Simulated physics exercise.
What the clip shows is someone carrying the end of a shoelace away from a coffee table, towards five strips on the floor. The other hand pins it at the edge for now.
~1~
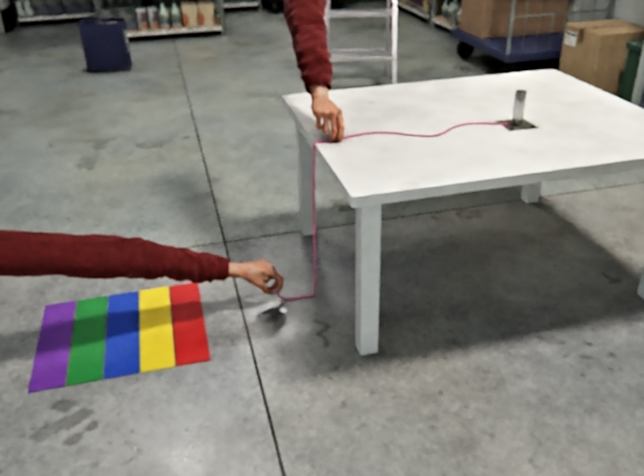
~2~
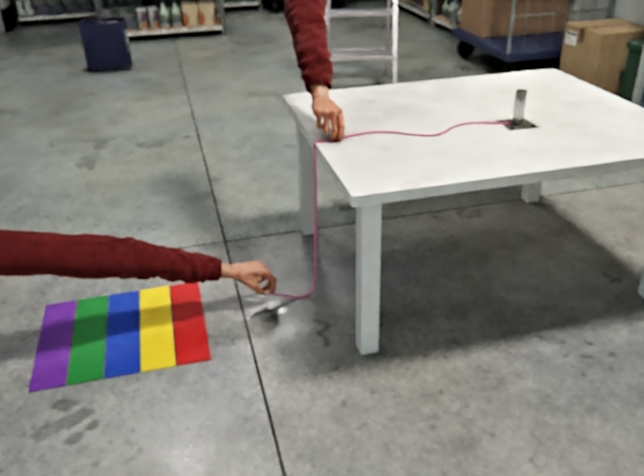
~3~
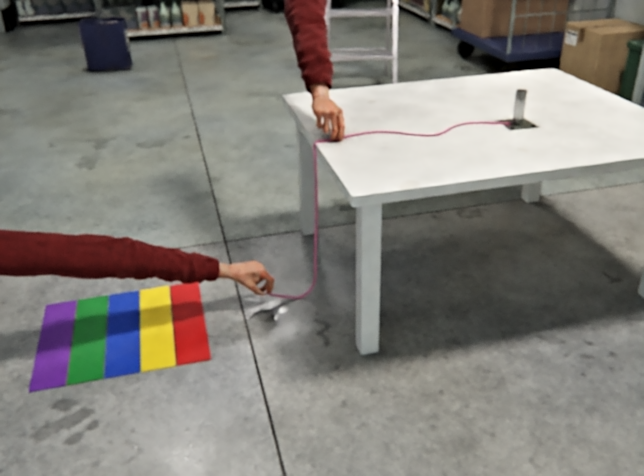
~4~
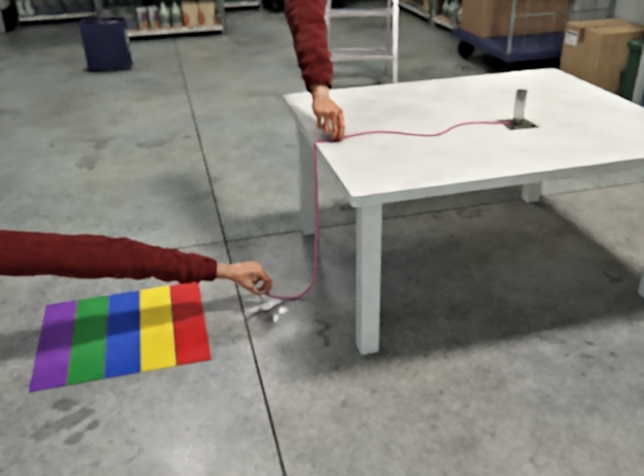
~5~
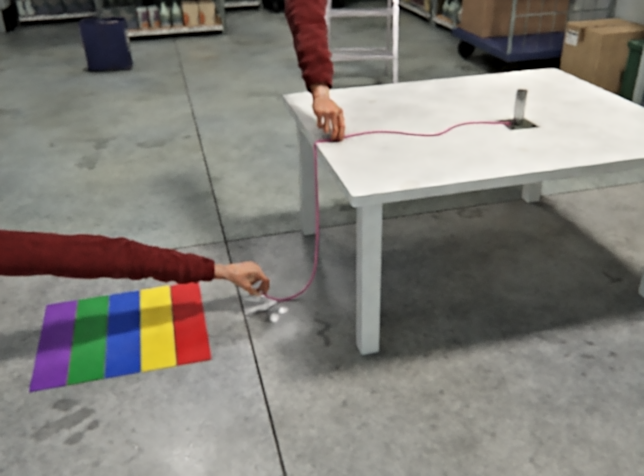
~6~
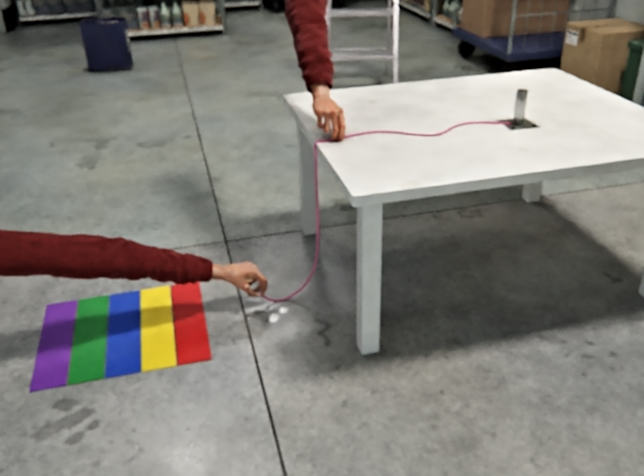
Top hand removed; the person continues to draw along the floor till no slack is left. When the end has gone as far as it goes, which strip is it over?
It is over the yellow strip.
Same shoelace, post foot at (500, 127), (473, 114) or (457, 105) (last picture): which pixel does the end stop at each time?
About (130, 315), then (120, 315), then (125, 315).
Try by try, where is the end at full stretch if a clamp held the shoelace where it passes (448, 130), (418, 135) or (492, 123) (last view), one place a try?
That would be (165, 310) for the first, (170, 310) for the second and (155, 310) for the third.
Soon after, end near (224, 299); short of the strips.
After that, end near (180, 306); over red.
At the stop, end near (154, 310); over yellow. It halts on the yellow strip.
